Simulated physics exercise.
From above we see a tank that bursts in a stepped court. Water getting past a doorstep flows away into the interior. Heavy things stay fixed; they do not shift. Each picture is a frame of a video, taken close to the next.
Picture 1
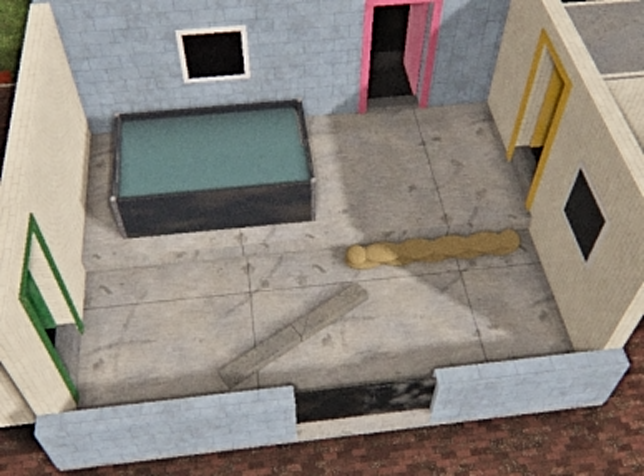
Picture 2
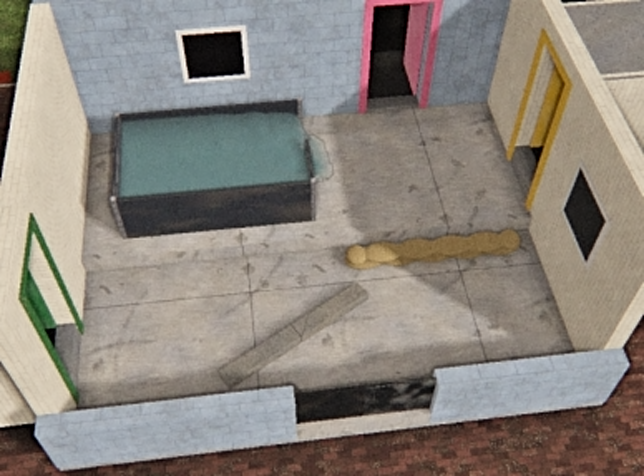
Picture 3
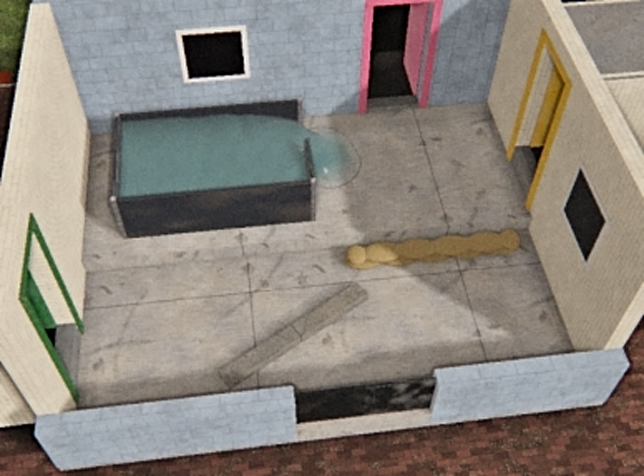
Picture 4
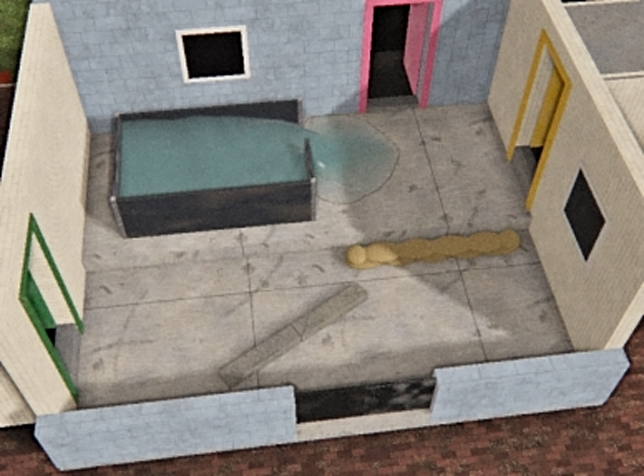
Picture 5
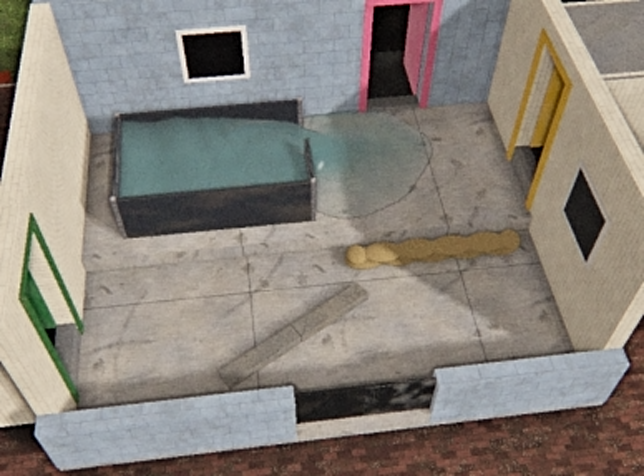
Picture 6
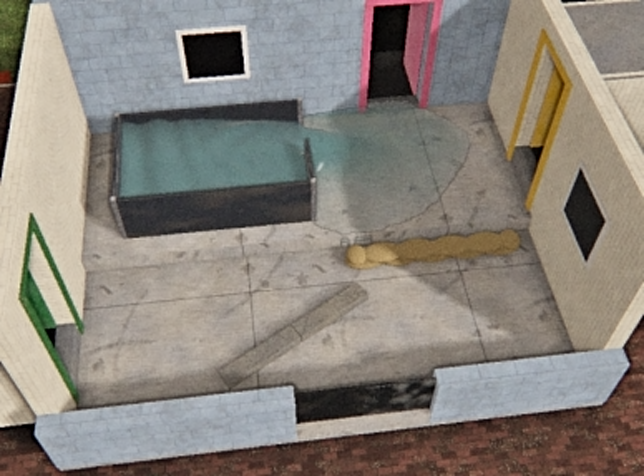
Teal water pouring through a gap in a dark tank's right side and fanning out across a walled court's grey floor.
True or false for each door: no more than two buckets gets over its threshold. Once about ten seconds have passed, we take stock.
The yellow door - true; the green door - true; the pink door - false.
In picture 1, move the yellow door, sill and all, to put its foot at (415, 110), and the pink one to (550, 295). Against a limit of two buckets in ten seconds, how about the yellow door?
In short: The yellow door is under.
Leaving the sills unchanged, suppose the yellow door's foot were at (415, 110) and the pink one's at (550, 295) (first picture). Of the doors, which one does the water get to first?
I'd go with the yellow-painted one.
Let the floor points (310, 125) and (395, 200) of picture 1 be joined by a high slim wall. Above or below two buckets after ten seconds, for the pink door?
The pink door falls short of the threshold.
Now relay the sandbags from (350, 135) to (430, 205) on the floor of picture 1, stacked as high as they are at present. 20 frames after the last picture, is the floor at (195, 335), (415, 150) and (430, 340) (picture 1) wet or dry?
Spot by spot: Untouched, inundated, inundated.
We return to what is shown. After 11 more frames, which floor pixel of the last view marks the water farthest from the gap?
About (567, 331).
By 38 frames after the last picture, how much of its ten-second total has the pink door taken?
About 80 %.
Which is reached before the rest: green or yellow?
Going by the pictures, it would be the one in yellow.
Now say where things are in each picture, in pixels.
Still water in the open tank at (213, 151), in the first frame.
The front is at (327, 174), out from the gap at (302, 145), in the second frame.
The front is at (356, 163), out from the gap at (302, 148), in the third frame.
Water pours out at (302, 149) and has run to (390, 143), in the fourth frame.
Water pours out at (302, 148) and has run to (423, 141), in the fifth frame.
Water pours out at (302, 148) and has run to (464, 140), in the sixth frame.
A moment on, water covers 25 % of the floor; the yellow door wet at the sill, nothing in, the green door not reached, the pink door over two buckets in.
Next, water covers 30 % of the floor; the yellow door wet at the sill, nothing in, the green door not reached, the pink door over two buckets in.
Then, water covers 45 % of the floor; the yellow door wet at the sill, nothing in, the green door not reached, the pink door far over two buckets in.
Later, water covers 80 % of the floor; the yellow door wet at the sill, nothing in, the green door not reached, the pink door far over two buckets in.
In the end, water covers 85 % of the floor; the yellow door wet at the sill, nothing in, the green door wet at the sill, nothing in, the pink door far over two buckets in.
